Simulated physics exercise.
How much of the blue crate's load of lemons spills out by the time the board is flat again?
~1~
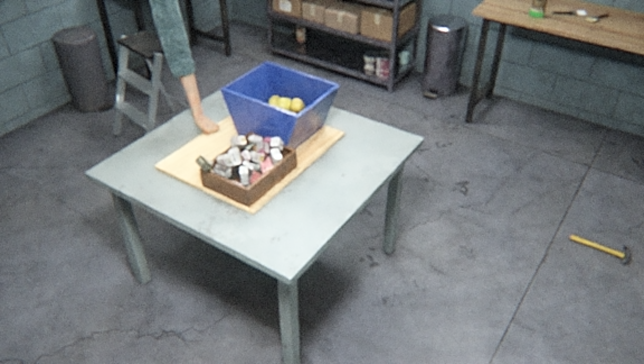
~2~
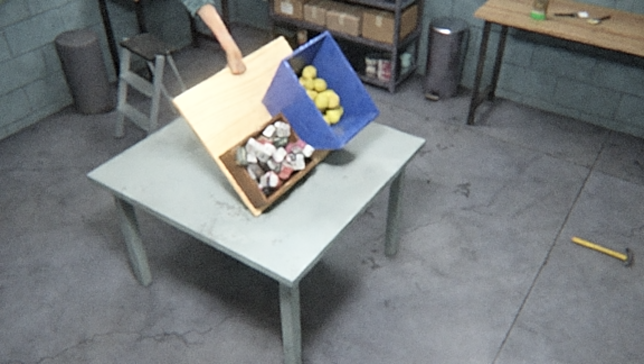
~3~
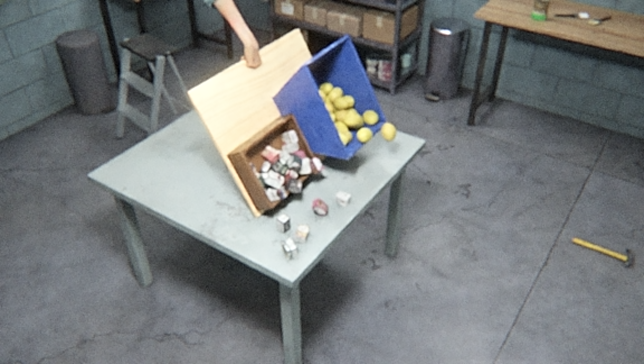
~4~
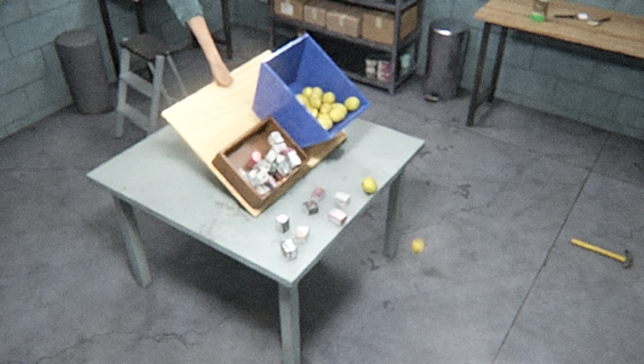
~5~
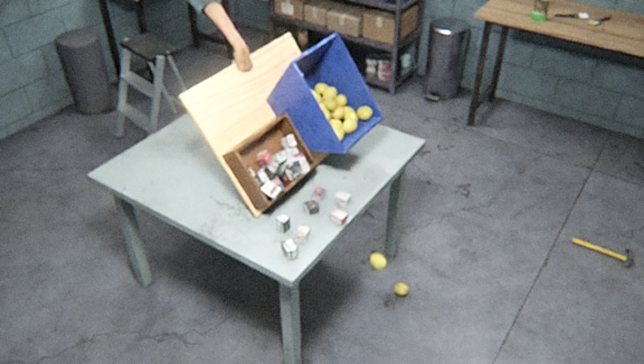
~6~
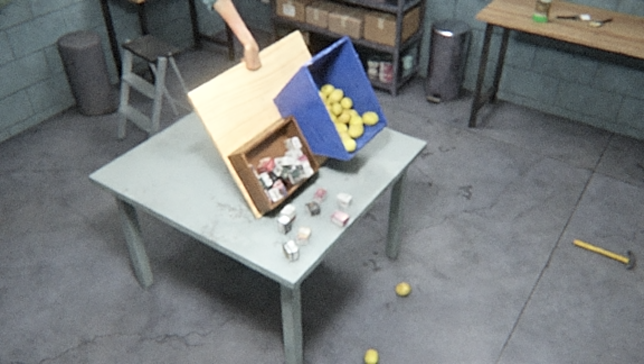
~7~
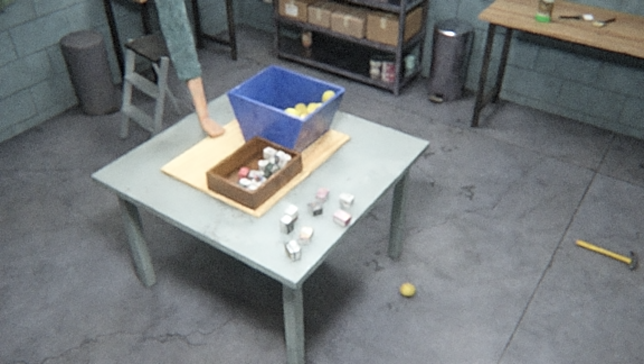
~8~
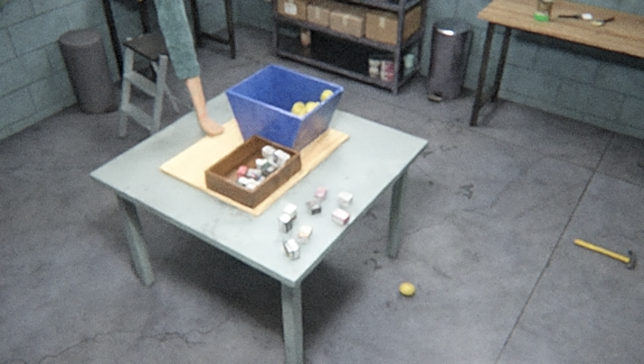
Only a small part of it spills, fewer than one in six of the lemons, and the rest stay in the blue crate.
